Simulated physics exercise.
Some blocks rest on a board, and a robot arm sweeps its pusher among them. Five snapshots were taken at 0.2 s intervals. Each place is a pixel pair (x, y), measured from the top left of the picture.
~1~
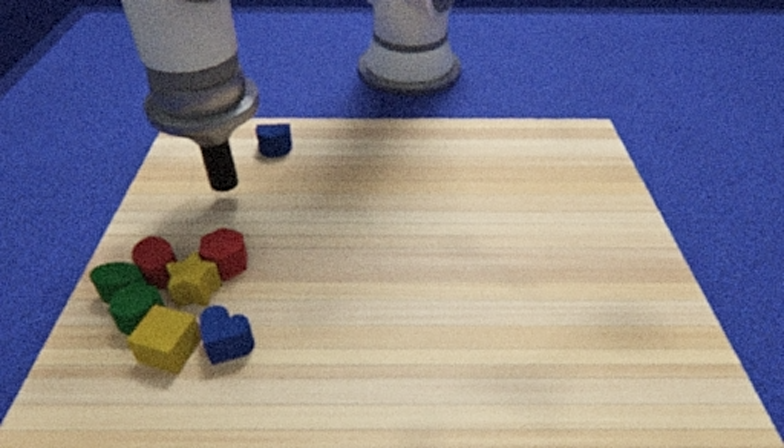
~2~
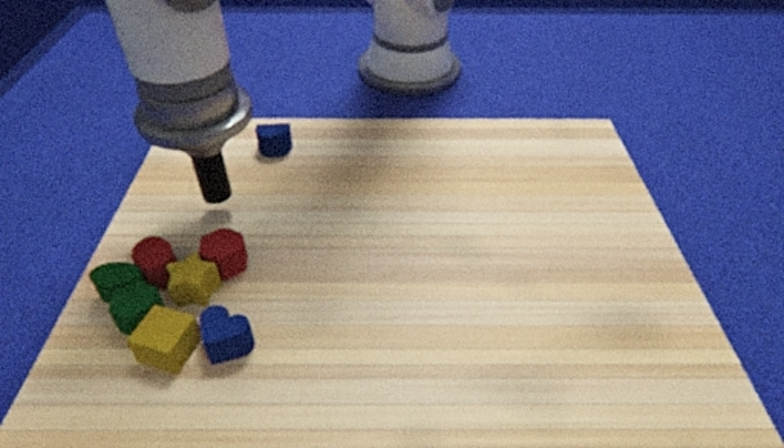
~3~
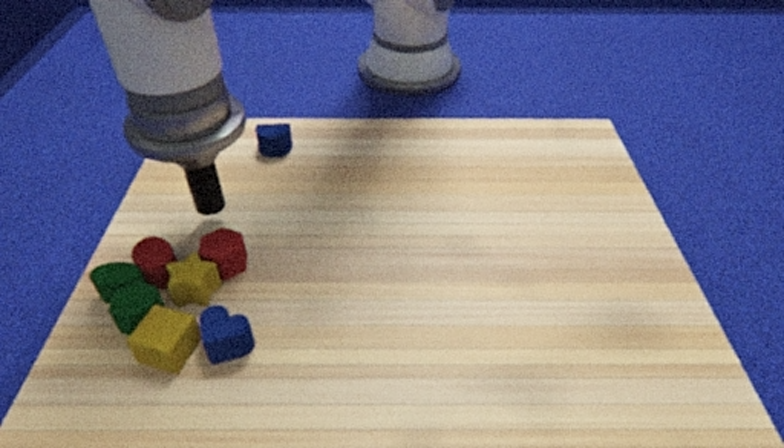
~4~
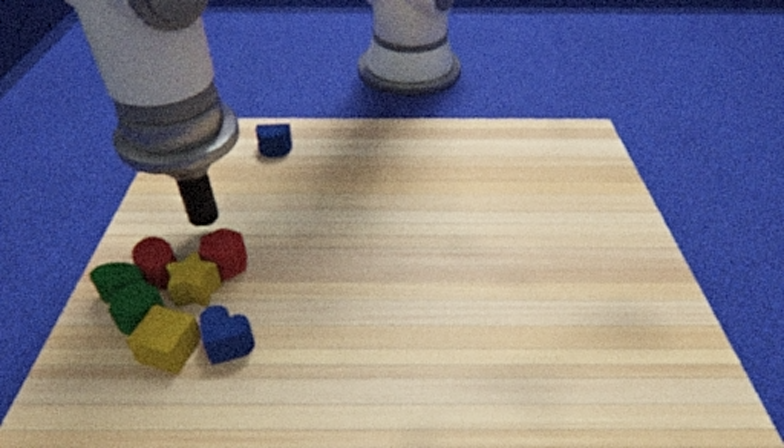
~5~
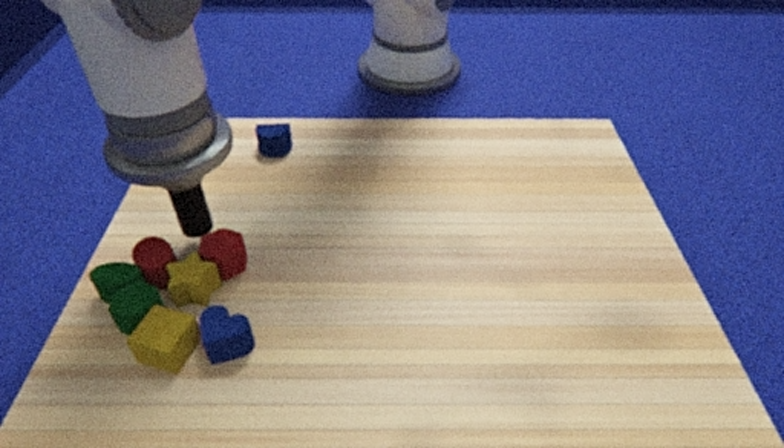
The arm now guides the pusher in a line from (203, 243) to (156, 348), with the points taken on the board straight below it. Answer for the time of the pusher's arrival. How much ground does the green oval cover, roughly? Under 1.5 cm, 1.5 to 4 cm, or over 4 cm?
It falls in the 1.5 to 4 cm band.
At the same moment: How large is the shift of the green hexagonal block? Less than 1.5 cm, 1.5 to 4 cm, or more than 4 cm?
The answer is 1.5 to 4 cm.
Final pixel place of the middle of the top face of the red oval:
At pixel (137, 268).
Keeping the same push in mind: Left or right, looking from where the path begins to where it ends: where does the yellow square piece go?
Shifted left.
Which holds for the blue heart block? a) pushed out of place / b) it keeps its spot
Letter a.
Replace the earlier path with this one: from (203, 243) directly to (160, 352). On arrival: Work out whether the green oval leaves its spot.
The green oval changes place.
What follows on the original path. One third of the way, pusher at (183, 259); green oval at (102, 278); red oval at (143, 261), turned 15° clockwise; yellow star block at (187, 276).
Two thirds of the way, pusher at (167, 295); green oval at (91, 280), turned 15° clockwise; green hexagonal block at (123, 305), turned 25° anticlockwise; red oval at (137, 268), turned 45° clockwise; yellow square piece at (155, 352), turned 15° anticlockwise; yellow star block at (176, 312).
At the end, pusher at (149, 333); green oval at (91, 280), turned 15° clockwise; green hexagonal block at (106, 320), turned 20° clockwise; red oval at (137, 268), turned 45° clockwise; yellow square piece at (153, 394), turned 30° anticlockwise; yellow star block at (166, 349); blue heart block at (225, 333), turned 30° anticlockwise.
